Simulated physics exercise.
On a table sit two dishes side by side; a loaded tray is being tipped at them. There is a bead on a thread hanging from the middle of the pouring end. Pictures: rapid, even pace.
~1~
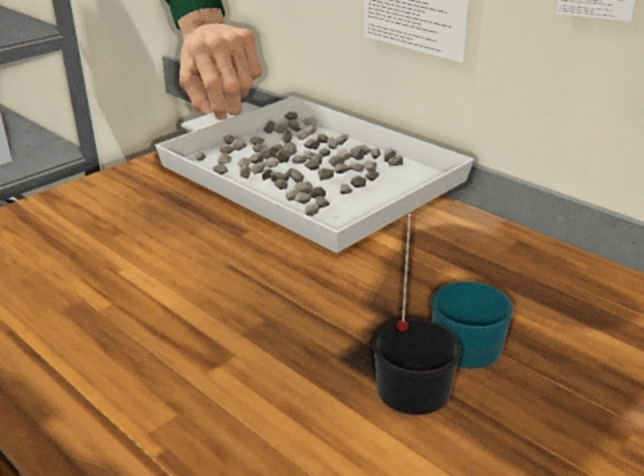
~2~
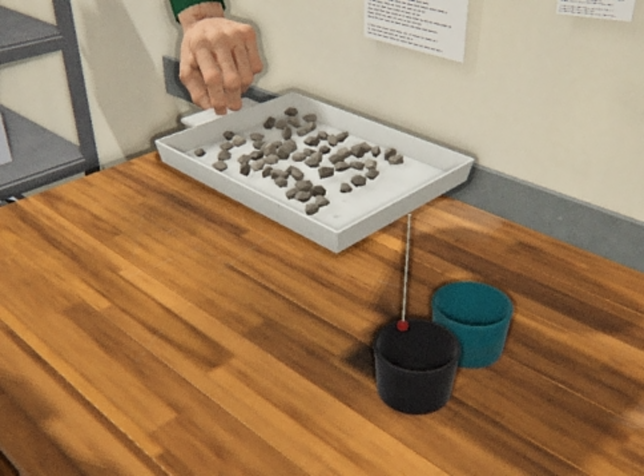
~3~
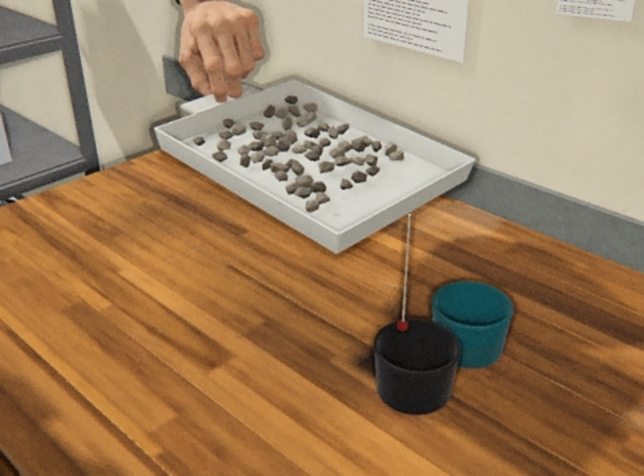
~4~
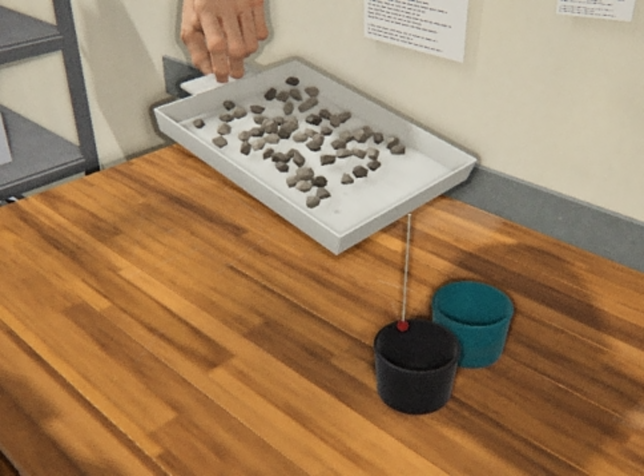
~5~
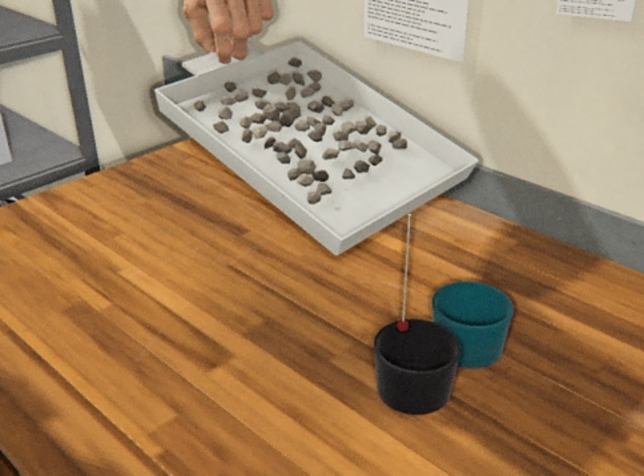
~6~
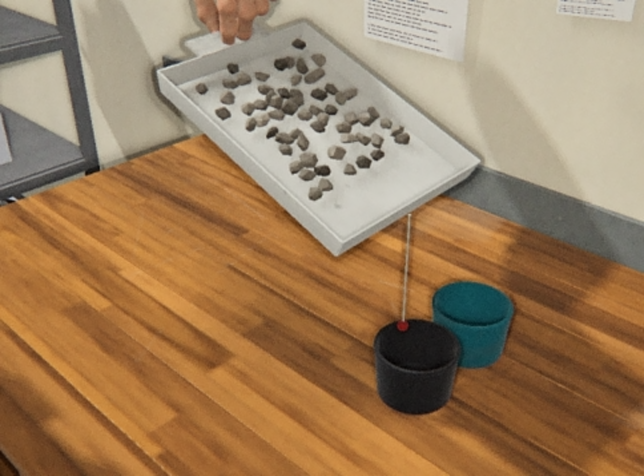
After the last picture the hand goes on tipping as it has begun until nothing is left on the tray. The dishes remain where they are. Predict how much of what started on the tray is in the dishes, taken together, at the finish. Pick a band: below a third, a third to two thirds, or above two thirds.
Taken together, the dishes hold below a third.
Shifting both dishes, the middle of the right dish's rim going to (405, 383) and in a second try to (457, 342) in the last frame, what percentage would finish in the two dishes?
You'd get near 50 per cent and afterwards near 70 per cent.
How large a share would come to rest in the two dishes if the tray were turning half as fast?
Roughly 10 percent.
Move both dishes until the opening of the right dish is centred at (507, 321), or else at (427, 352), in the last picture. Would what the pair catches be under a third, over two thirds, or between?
In order of the places: One to two thirds, then the middle third.
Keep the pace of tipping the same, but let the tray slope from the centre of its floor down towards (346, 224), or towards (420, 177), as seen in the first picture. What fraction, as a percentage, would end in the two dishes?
First heading 0 %, second heading 70 %.
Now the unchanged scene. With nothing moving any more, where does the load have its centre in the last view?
I'd say the middle ends up at about (430, 433).
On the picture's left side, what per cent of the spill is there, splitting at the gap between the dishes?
About 50 per cent.
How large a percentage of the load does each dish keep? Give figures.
At the end, 10 percent of the load sits in the left dish and 0 percent in the right dish.
Soon, tray tipped steeply; nearly all on the tray; a small part in the air.
A while on, tray tipped past a quarter turn; about half on the tray; a stray few in the left dish; about a third outside both; a small part in the air.
Towards the end, tray tipped past a quarter turn; a small part in the left dish; most outside both.
Finally, tray tipped past a quarter turn; a small part in the left dish; none in the right dish; most outside both.
